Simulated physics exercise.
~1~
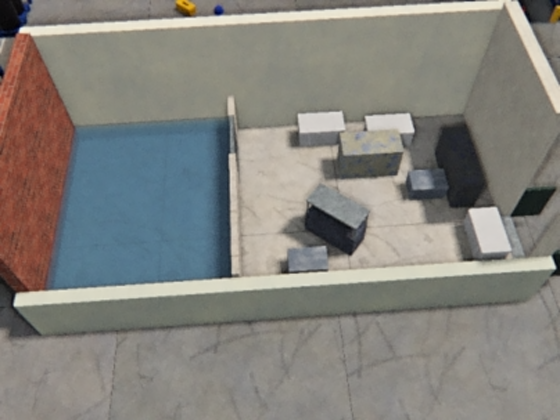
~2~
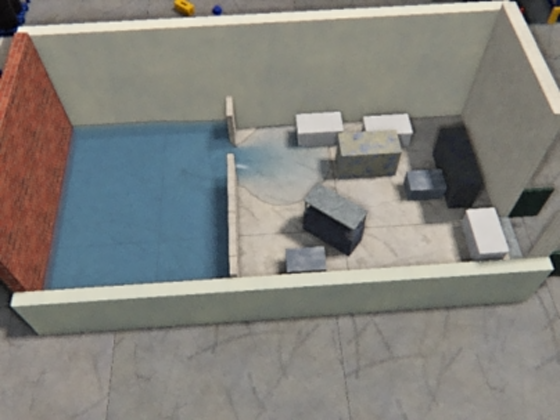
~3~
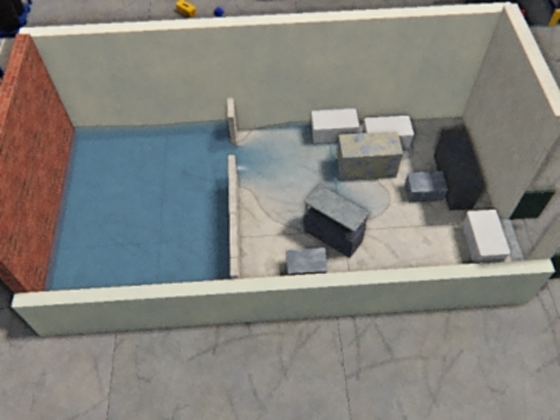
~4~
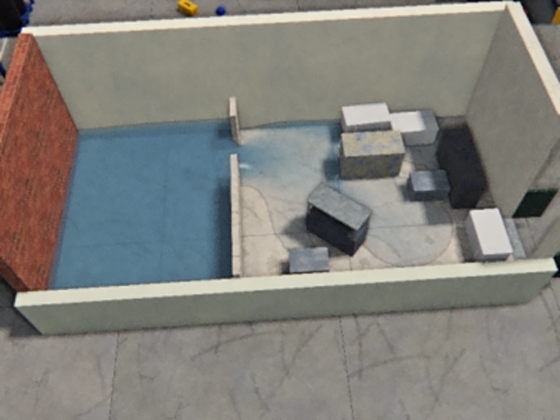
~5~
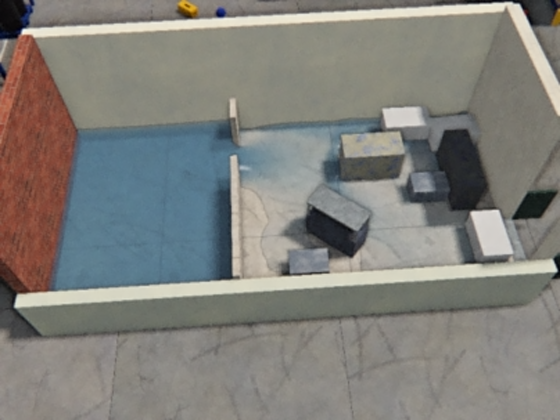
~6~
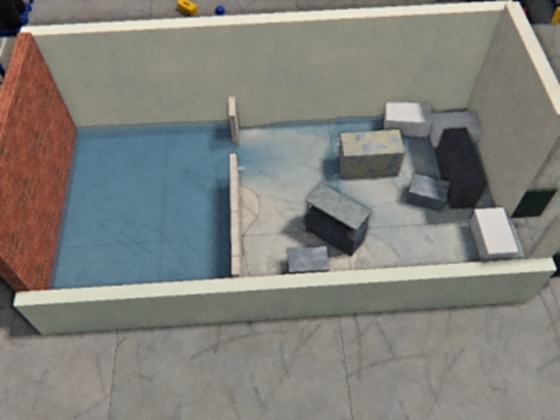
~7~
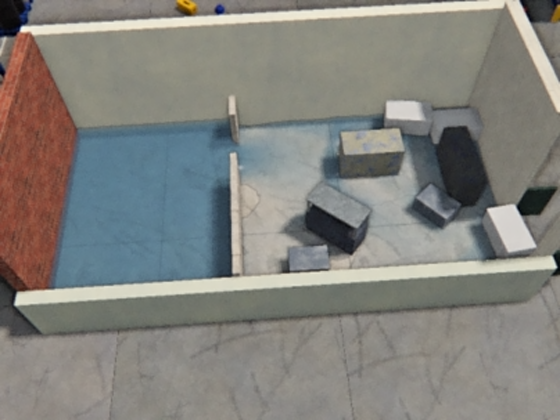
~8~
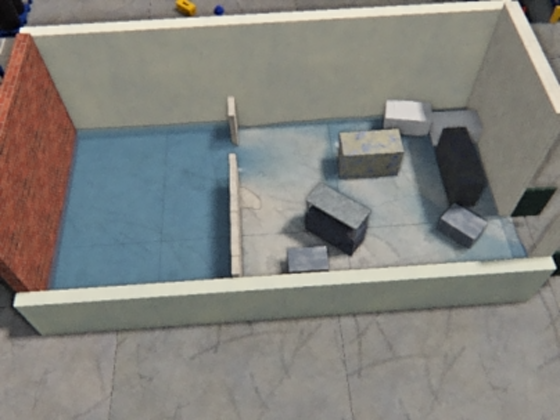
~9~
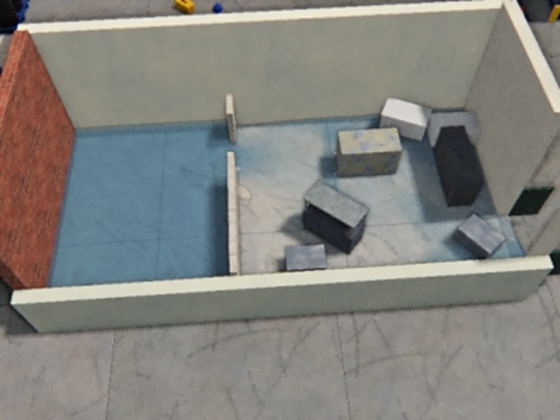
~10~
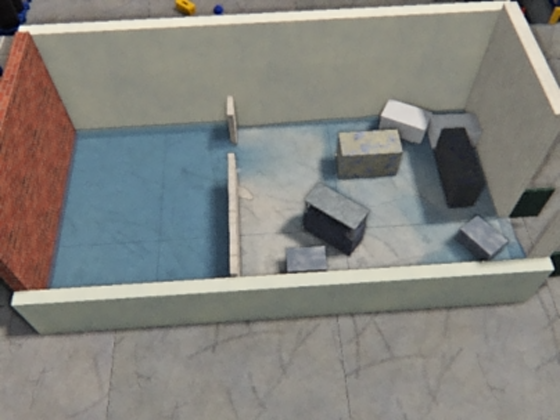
The footage shows water spreading from a flooded left section through a wall gap into a room of crates and trunks, pushing two pale boxes right, then shifting a grey box and a white box near the right wall; the white one disappears, the others settle upright.
